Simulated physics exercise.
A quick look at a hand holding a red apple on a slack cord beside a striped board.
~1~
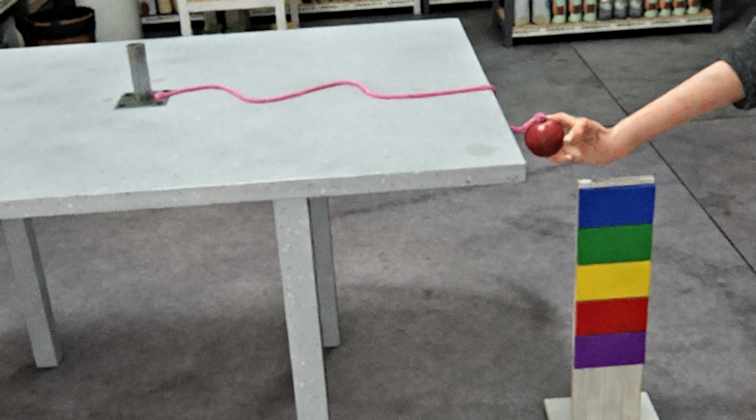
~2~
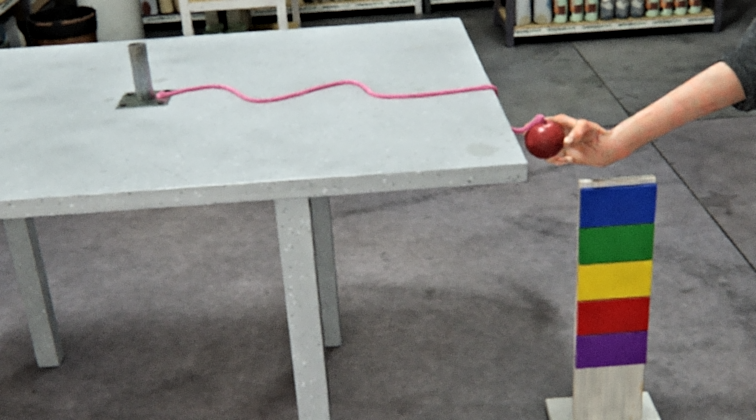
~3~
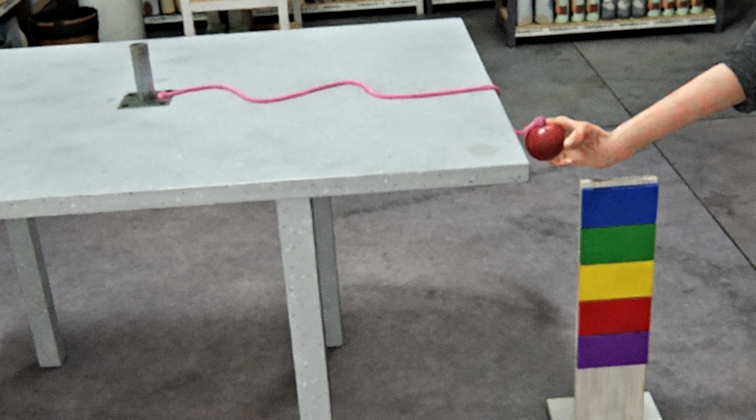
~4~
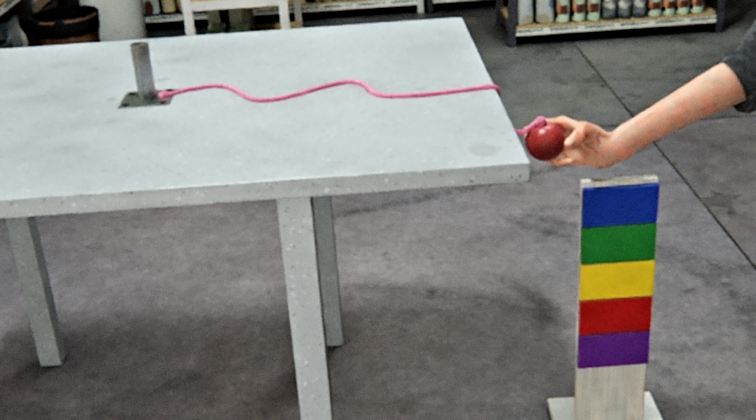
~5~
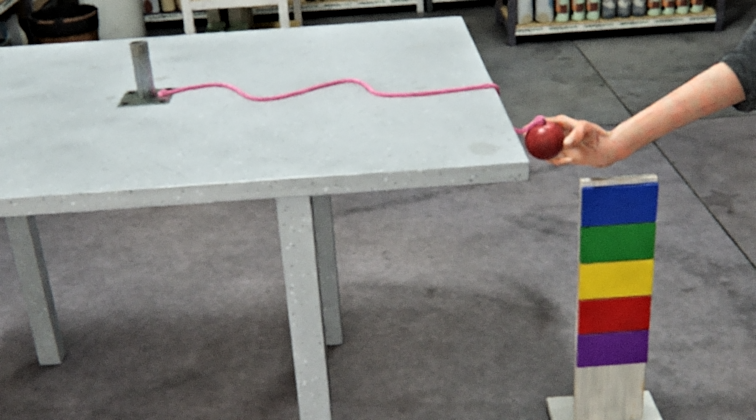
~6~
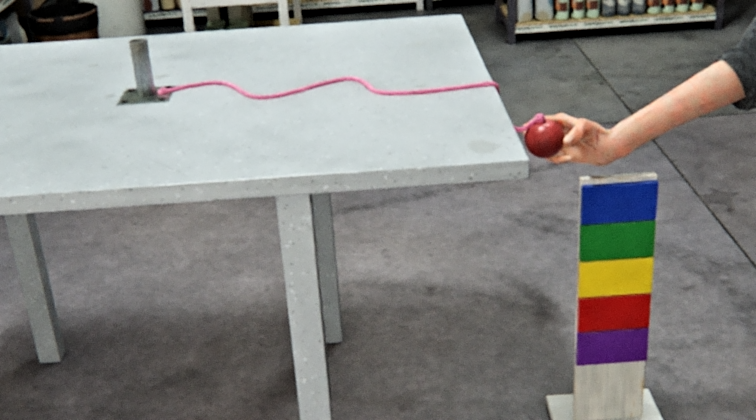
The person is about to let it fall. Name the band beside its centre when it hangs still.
The green one.
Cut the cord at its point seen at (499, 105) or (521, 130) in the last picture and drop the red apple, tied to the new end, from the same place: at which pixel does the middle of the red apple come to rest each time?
In that order: (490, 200) and (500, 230).
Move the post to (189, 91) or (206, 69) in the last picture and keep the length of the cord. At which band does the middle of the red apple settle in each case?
In that order: Yellow; yellow.
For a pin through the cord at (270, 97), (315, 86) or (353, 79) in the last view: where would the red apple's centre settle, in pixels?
The places are (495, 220), (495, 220) and (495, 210).
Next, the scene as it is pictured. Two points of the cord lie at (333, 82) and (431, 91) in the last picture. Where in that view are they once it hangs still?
At (377, 82), then (492, 94).
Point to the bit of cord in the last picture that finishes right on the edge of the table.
The one at (416, 93).
A little later, apple near (541, 234); level with green.
Next, apple near (471, 242); level with green.
Later still, apple near (508, 244); level with green.
When it is over, apple near (497, 246); level with green. The cord holds its middle at green.
